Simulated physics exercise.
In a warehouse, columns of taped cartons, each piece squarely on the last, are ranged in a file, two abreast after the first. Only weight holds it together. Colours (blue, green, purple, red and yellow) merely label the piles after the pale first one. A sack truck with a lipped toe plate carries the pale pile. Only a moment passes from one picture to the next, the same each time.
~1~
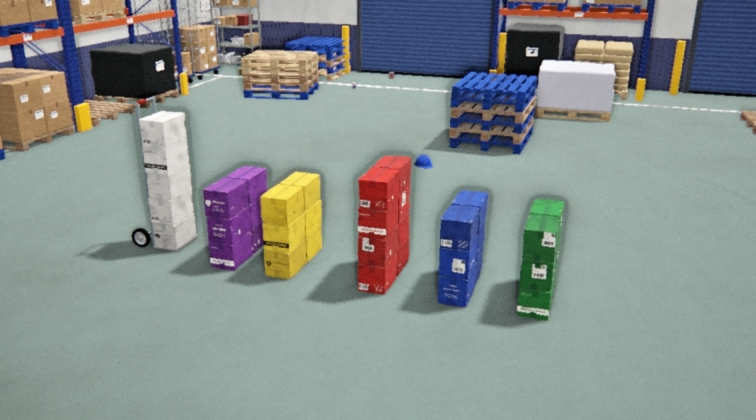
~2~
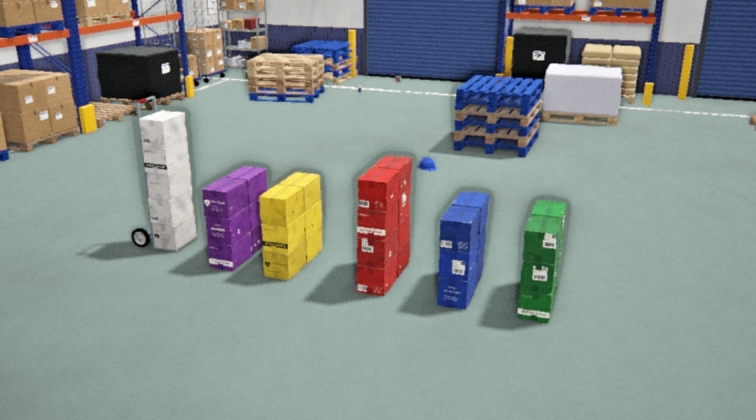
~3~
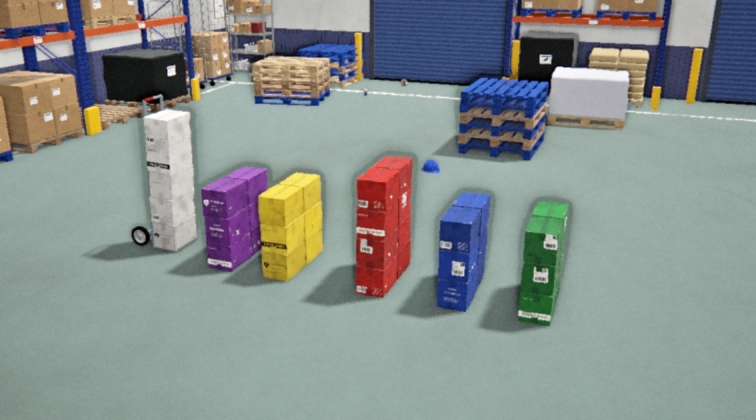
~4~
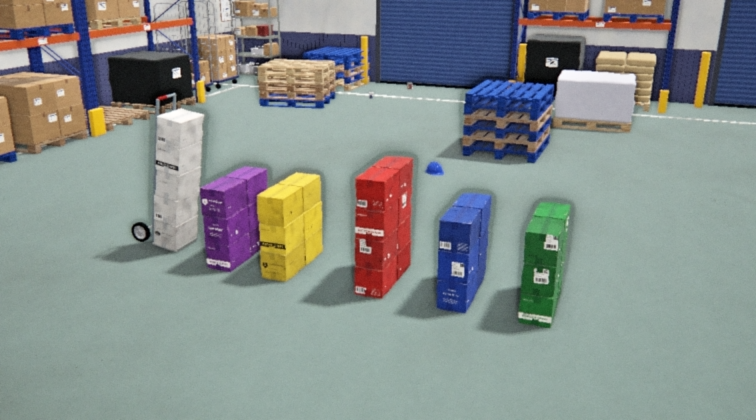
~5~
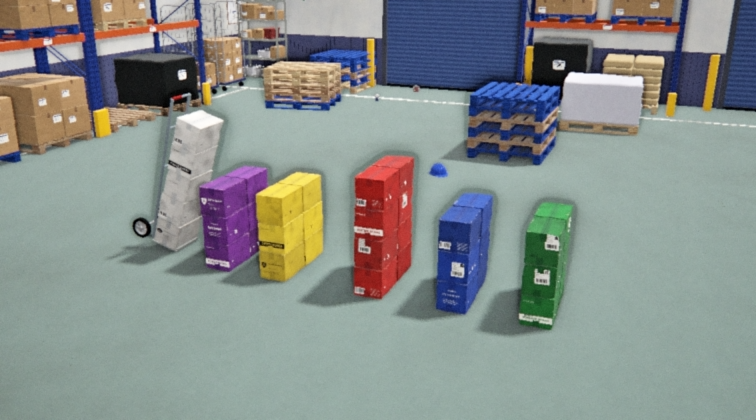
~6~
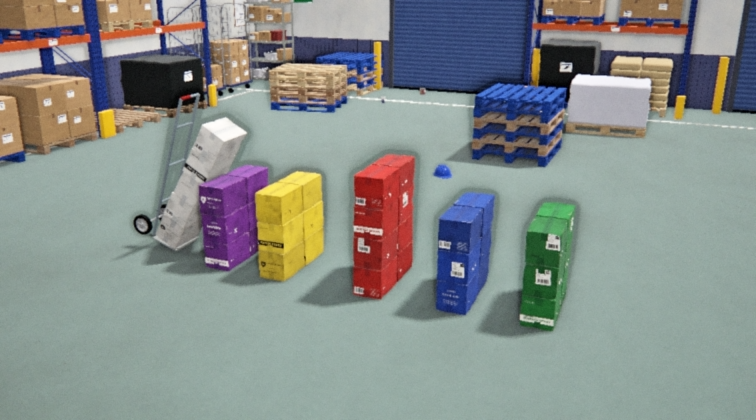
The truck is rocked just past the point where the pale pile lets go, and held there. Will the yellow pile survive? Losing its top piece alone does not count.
In the end the yellow column keeps nearly all its pieces up.
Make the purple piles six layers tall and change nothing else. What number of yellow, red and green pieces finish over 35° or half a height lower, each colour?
Pile by pile, yellow 6, red 7, green 6.
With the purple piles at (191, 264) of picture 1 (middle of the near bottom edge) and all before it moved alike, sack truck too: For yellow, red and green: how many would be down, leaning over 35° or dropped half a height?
Pile by pile, yellow 0, red 0, green 0.
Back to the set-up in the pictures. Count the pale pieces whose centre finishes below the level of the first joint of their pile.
The count is 1.
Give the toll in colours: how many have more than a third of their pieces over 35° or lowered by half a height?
It comes to 0.
Soon after the last picture, 2 of the pale pile down; none of the 6 yellow cartons down (0 of 32 in all colours); top yellow carton unmoved.
A little later, 5 of the pale pile down; none of the 6 yellow cartons down (0 of 32 in all colours); top yellow carton unmoved; top purple carton shifted a little.
Later still, 4 of the pale pile down; none of the 6 yellow cartons down (0 of 32 in all colours); top yellow carton unmoved; top purple carton leaning a little.
At rest, 4 of the pale pile down; none of the 6 yellow cartons down (0 of 32 in all colours); top yellow carton unmoved; top purple carton leaning a little. As the last picture would show them, middles, top yellow carton near (280, 203), top purple carton near (231, 196).
